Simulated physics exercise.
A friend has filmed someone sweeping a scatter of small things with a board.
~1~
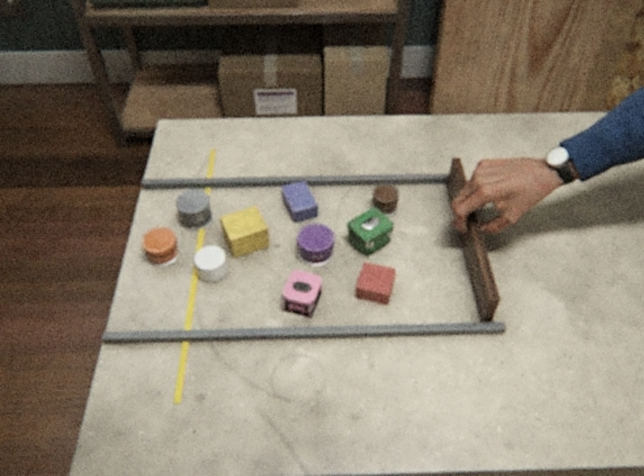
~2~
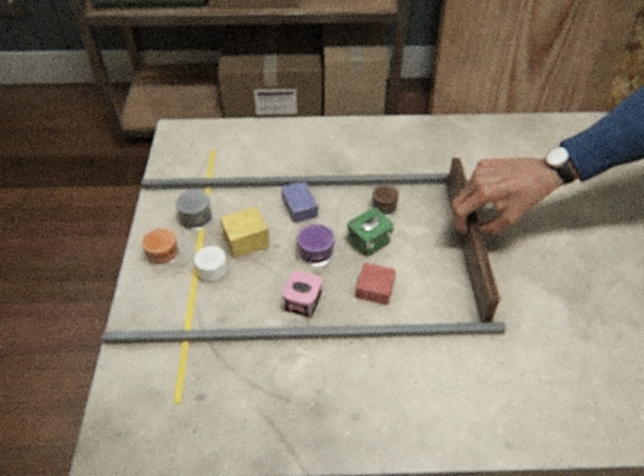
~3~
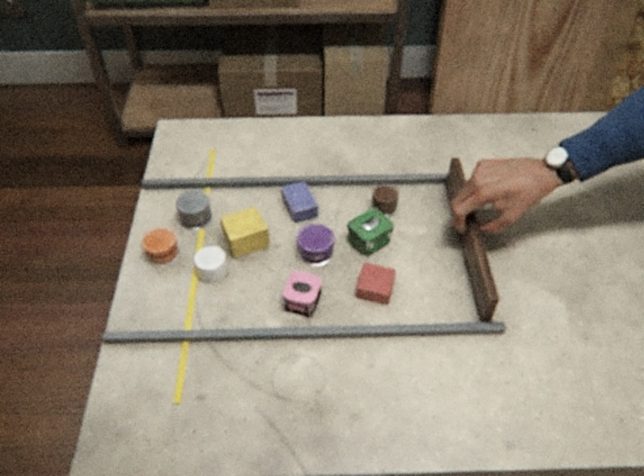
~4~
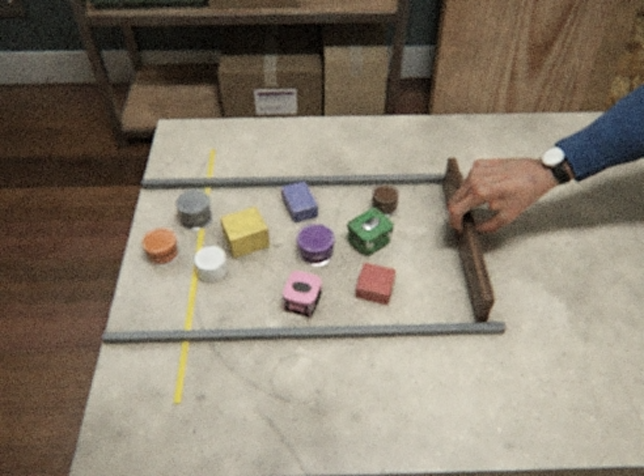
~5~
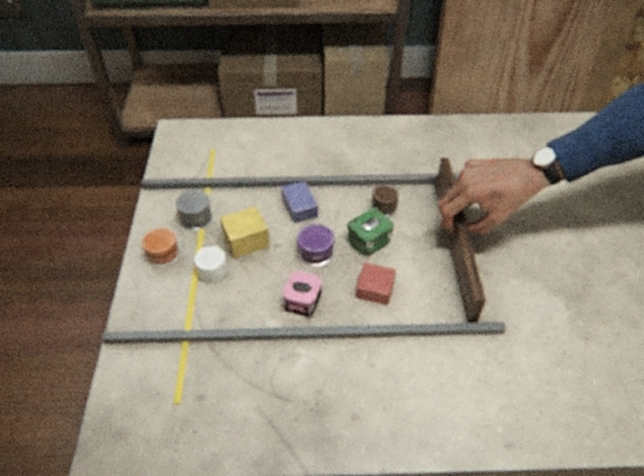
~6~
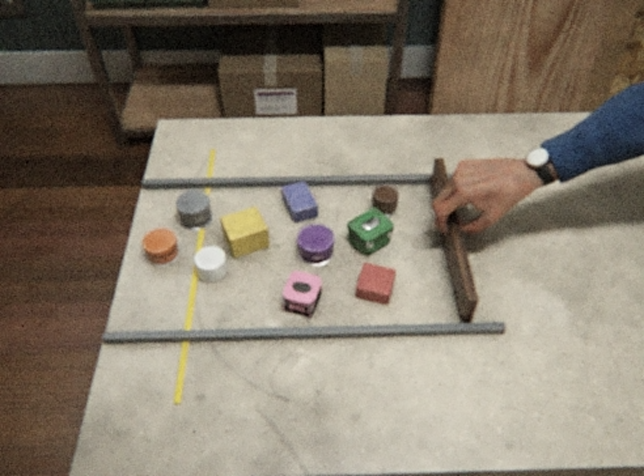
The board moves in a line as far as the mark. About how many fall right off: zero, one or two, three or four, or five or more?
Here the number that fall off is one or two.
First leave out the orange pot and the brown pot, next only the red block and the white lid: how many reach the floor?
Fallen: 0, and 1 in the other try.
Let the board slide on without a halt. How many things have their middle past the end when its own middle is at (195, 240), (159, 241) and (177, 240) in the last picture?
Place by place, 1, 5 and 2.
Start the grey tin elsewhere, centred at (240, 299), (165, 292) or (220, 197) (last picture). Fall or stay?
The grey tin comes down; falls; remains up.
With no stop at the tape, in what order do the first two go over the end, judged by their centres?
The order is the orange pot, then the yellow block.
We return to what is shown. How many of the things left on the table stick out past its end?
It comes to 1.
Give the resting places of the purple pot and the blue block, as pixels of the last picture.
The purple pot at (176, 261), the blue block at (186, 193).
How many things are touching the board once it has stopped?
5 of them.
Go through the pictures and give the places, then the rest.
Orange pot (161, 247); grey tin (195, 210); white lid (211, 264); board (470, 234); tape (199, 253), in the first frame.
Grey tin (195, 210); purple pot (316, 245), in the second frame.
White lid (211, 265); yellow block (245, 232), in the third frame.
Orange pot (161, 247); red block (376, 283), in the fourth frame.
Grey tin (195, 210); pink case (302, 294), in the fifth frame.
Orange pot (161, 247); grey tin (195, 210); white lid (211, 265); board (452, 234); tape (199, 253), in the sixth frame.
Soon after, none off yet; orange pot at rest near (161, 247); grey tin at rest near (195, 210); white lid at rest near (211, 265).
In the end, the number that fall off is one or two; gone, orange pot.
